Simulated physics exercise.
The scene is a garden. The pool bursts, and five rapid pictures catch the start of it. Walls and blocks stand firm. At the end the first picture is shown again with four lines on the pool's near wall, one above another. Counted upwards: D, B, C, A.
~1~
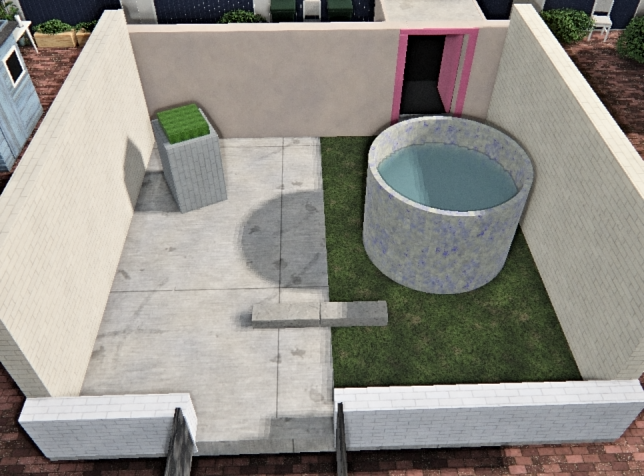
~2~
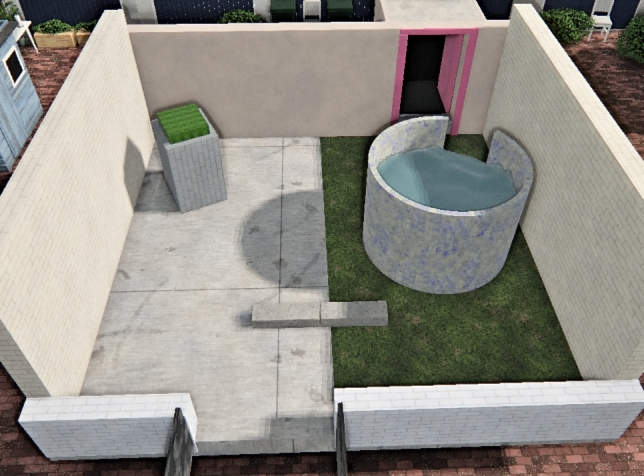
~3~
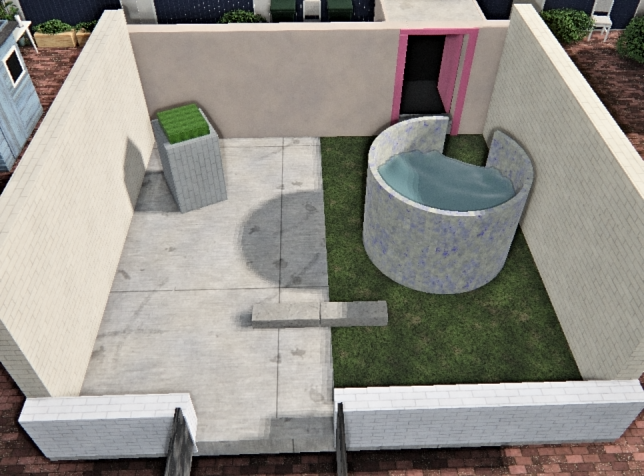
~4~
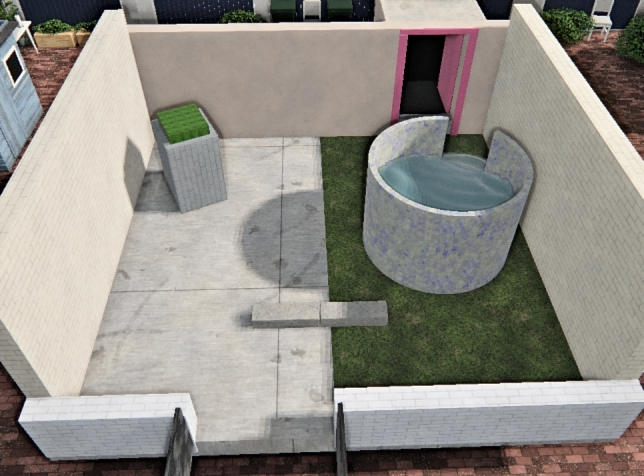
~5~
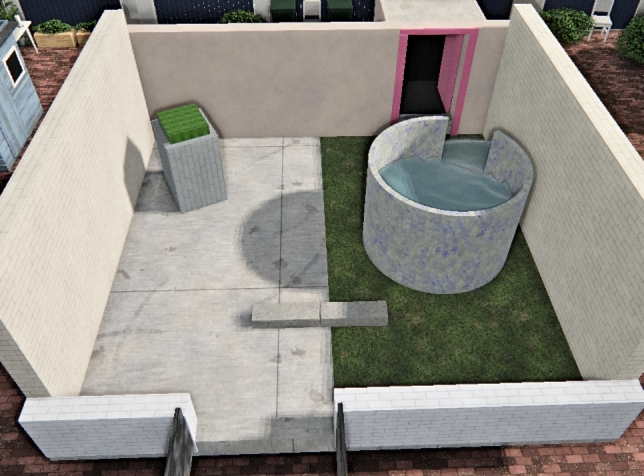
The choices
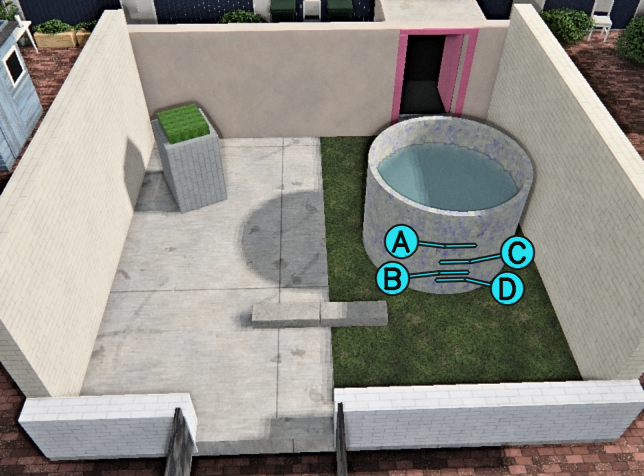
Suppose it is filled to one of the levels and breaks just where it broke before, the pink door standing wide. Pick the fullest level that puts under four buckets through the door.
It is C.
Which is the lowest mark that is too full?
It is A.
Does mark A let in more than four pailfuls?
Yes.
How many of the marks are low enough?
Three of them.
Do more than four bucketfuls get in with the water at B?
No.
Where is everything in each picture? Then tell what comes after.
In the first frame, water in the pool at rest, its middle at (445, 184); foot of the pink doorway at (423, 135); open gate at (261, 388).
In the second frame, water covers 1 % of the ground, its front hidden from here.
In the third frame, water covers 3 % of the ground, its front hidden from here.
In the fourth frame, water covers 5 % of the ground, its front hidden from here.
In the fifth frame, water covers 8 % of the ground, its front hidden from here.
On the marked copy, A at (459, 245); B at (453, 272); C at (455, 261); D at (451, 279); from the bottom up D, B, C, A.
With A, about 8 bucketfuls get in.
With B, nothing gets over.
With C, a splash gets over, under a bucket.
With D, nothing gets over.
